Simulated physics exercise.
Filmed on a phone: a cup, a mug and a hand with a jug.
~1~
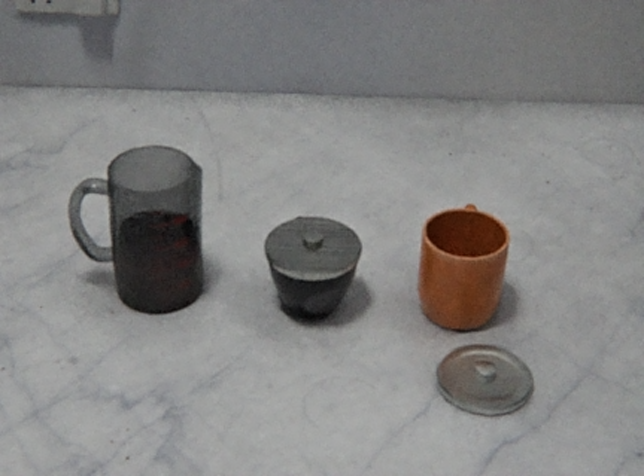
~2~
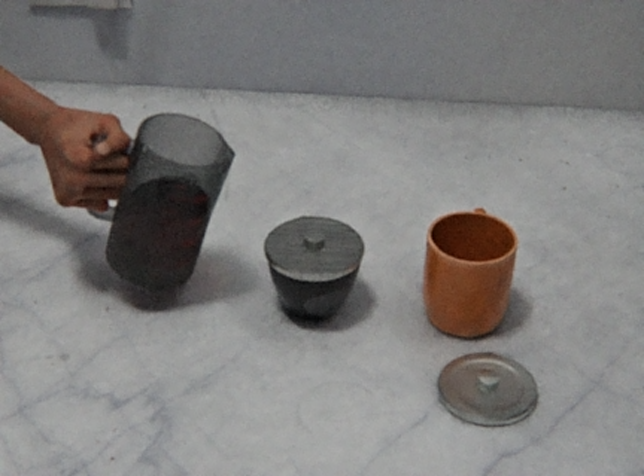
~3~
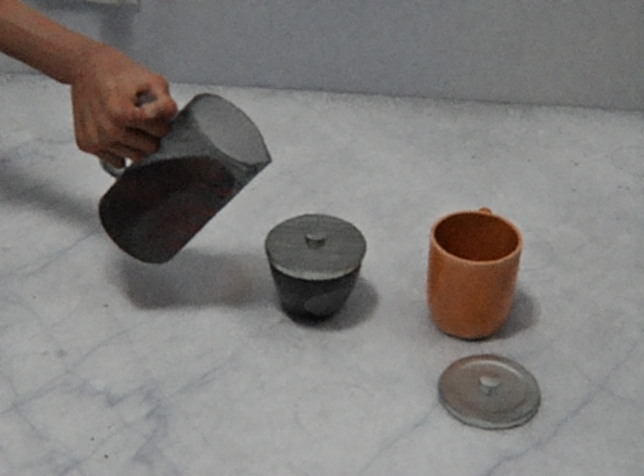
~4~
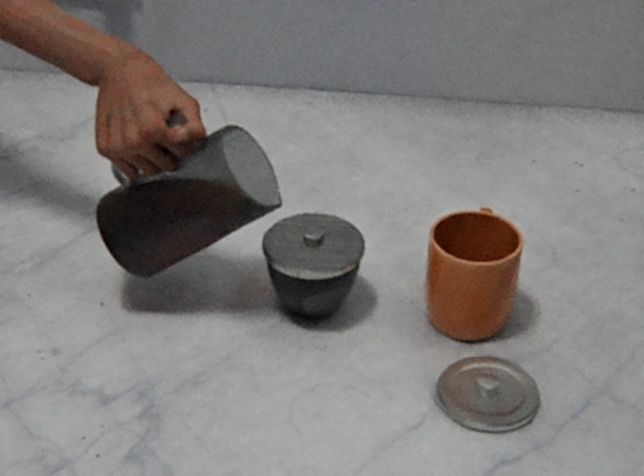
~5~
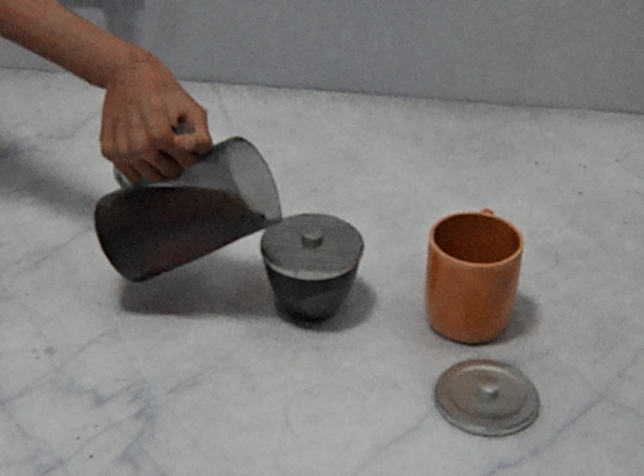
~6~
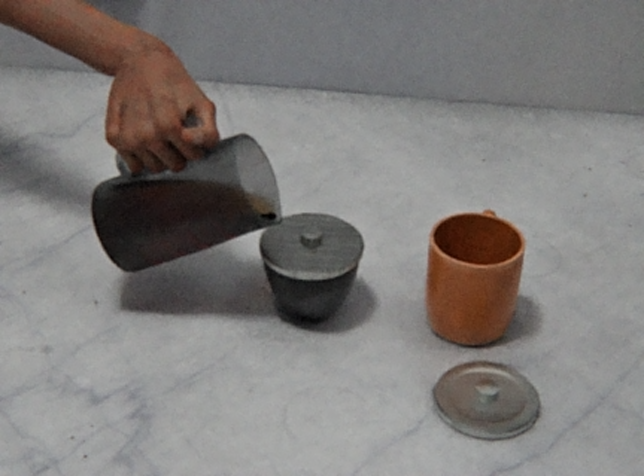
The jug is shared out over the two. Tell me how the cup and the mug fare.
The cup gets none inside and the mug catches it.
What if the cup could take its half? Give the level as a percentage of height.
Some 75 per cent.
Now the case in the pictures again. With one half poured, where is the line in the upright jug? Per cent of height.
Roughly 20 per cent.
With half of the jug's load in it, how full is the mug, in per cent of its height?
Some 40 per cent.
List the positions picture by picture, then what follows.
In the first picture, nothing is moving yet; jug (156, 227) about half full; cup (312, 280) with its lid on; mug (461, 273) open.
In the second picture, the jug is picked up; jug about half full, surface at (164, 206); cup (314, 281) with its lid on.
The third picture shows tilting; jug (184, 177) tipped 40° with all of its load; mug (471, 279) open.
The fourth picture shows no stream yet; jug (191, 200) tipped 55° with all of its load; cup (313, 280) with its lid on.
The fifth picture shows still nothing leaves it; jug (190, 209) tipped 60° with all of its load; mug (471, 282) open.
The sixth picture shows on the point of pouring; jug (190, 202) tipped 65° with all of its load; cup (311, 281) with its lid on; mug (472, 283) open.
Next, it hits the lid of the cup and runs off.
After that, the tea goes into the mug.
Finally, the cup is empty, in a puddle; the mug has its share inside.
